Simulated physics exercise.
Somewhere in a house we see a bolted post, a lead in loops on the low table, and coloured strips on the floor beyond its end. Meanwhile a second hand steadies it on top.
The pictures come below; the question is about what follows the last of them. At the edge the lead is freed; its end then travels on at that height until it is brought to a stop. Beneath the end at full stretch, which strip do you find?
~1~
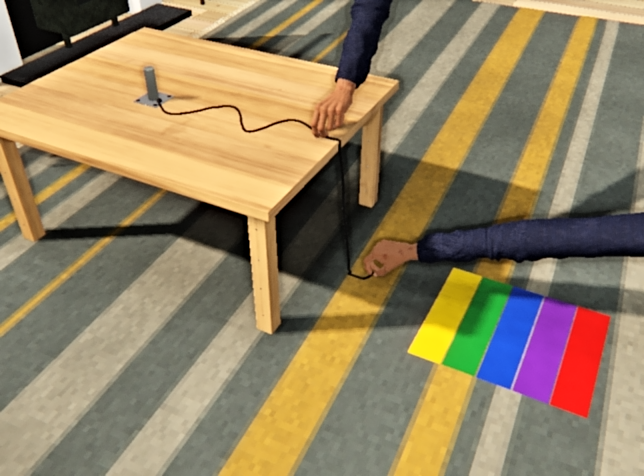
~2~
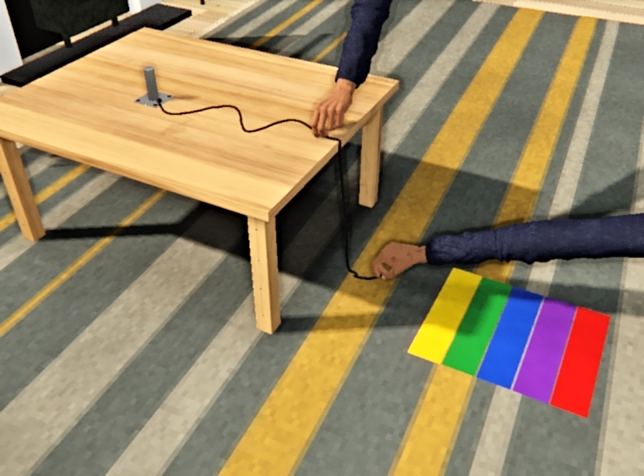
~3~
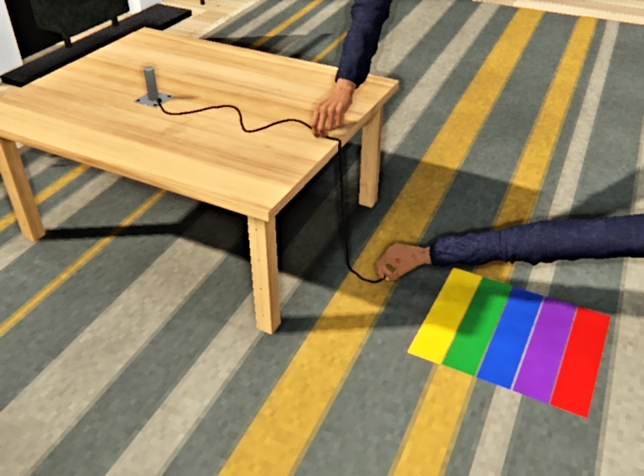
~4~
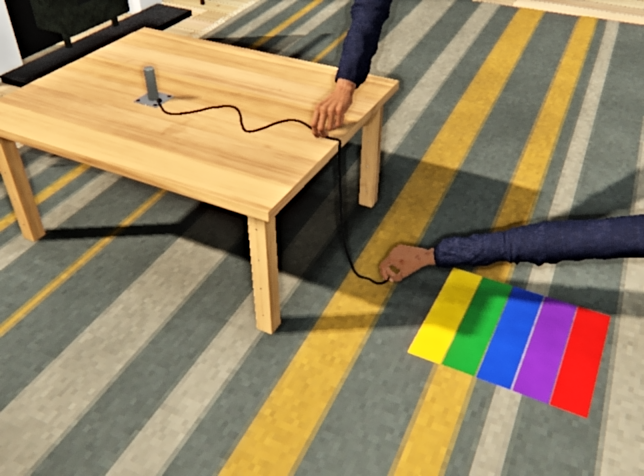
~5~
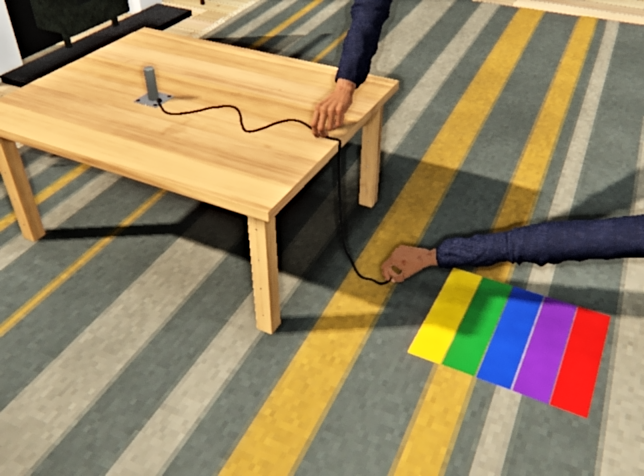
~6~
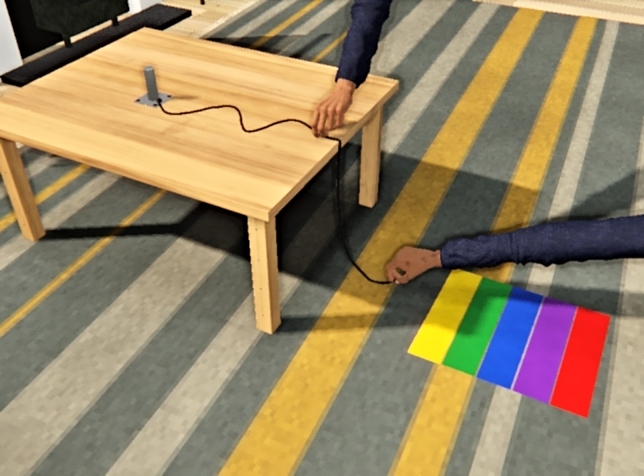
You find the purple strip.
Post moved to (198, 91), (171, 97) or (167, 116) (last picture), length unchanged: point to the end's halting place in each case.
Taking the tries in turn, you get (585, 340), (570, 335) and (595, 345).
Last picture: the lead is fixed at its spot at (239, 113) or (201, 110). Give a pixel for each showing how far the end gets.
In order: Close to (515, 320) and close to (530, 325).
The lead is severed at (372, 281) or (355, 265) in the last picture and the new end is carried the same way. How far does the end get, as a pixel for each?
In order, roughly (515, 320) and (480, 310).
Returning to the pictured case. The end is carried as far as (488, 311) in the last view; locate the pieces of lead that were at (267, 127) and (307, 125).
Taking them in turn, (316, 136) and then (345, 167).
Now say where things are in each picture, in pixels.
End (373, 273); yellow (432, 341); green (466, 353); blue (500, 365); purple (536, 378); red (574, 391), in the first picture.
End (381, 275); lead through (168, 113) (237, 109) (271, 125) (326, 137) (343, 197) (347, 255), in the second picture.
End (385, 277), in the third picture.
End (389, 278); lead through (168, 113) (237, 109) (271, 125) (326, 137) (341, 196) (348, 255), in the fourth picture.
End (391, 279), in the fifth picture.
End (395, 280); lead through (168, 113) (237, 109) (271, 125) (326, 137) (338, 196) (348, 255), in the sixth picture.
Soon after, end near (488, 311); over green.
Then, end near (529, 324); over blue.
At full stretch, end near (552, 332); over purple. It gets as far as the purple strip.
